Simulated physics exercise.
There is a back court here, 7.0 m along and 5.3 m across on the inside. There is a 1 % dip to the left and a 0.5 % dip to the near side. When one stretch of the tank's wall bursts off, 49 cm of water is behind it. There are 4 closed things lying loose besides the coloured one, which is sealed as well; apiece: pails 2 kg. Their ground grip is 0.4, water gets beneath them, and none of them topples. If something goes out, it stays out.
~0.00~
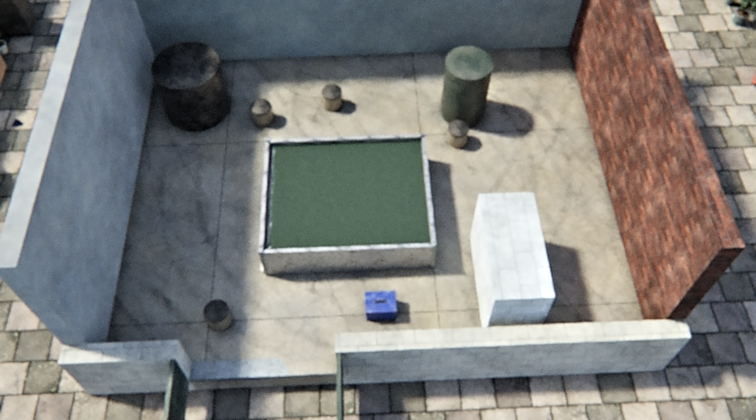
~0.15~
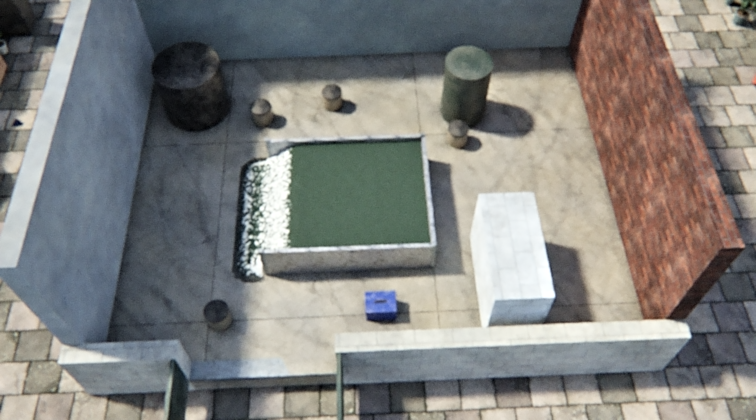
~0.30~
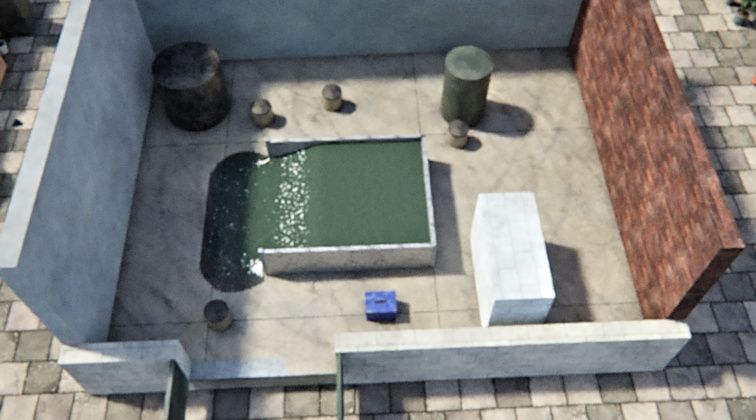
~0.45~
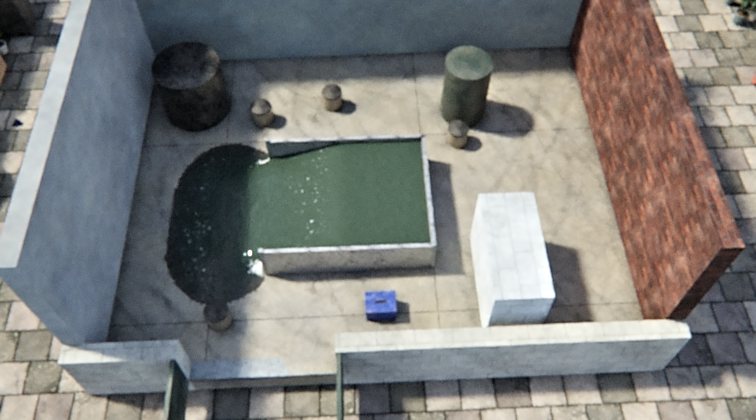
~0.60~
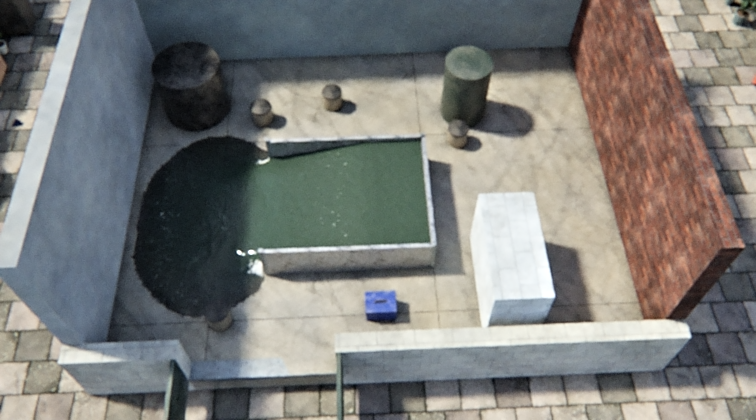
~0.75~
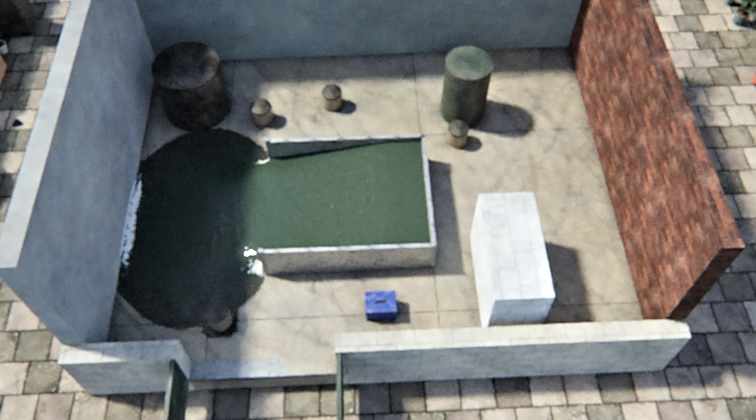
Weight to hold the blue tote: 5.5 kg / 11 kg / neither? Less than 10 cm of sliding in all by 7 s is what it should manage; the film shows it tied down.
Keeping it put takes more than either mass.
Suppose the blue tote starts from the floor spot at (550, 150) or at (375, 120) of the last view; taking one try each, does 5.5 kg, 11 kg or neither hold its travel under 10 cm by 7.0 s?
One by one: Lighter mass suffices; heavier mass alone.
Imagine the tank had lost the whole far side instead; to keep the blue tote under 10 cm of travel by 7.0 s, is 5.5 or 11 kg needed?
Then, in short, the smaller is plenty.
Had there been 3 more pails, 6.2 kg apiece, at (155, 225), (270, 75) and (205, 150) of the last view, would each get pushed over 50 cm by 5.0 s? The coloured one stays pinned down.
Going through them in that order, the answers are too far, too far and too far.
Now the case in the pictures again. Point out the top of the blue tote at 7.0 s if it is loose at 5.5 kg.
About (457, 325).
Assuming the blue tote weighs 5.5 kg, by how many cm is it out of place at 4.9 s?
Shift: Roughly 100 cm.
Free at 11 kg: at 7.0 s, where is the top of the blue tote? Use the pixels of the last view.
About (411, 295).
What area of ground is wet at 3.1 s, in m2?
About 16 m2.
After 1.4 s the blue tote would be 0 cm from its start with 5.5 kg and 0 cm from its start with 11 kg; 0 cm of water round it then.
After 3.1 s the blue tote would be 0 cm from its start with 5.5 kg and 0 cm from its start with 11 kg; 1 cm of water round it then.
After 4.9 s the blue tote would be 108 cm from its start with 5.5 kg and 48 cm from its start with 11 kg; 6 cm of water round it then.
After 7.0 s the blue tote would be 102 cm from its start with 5.5 kg and 40 cm from its start with 11 kg; 10 cm of water round it then.
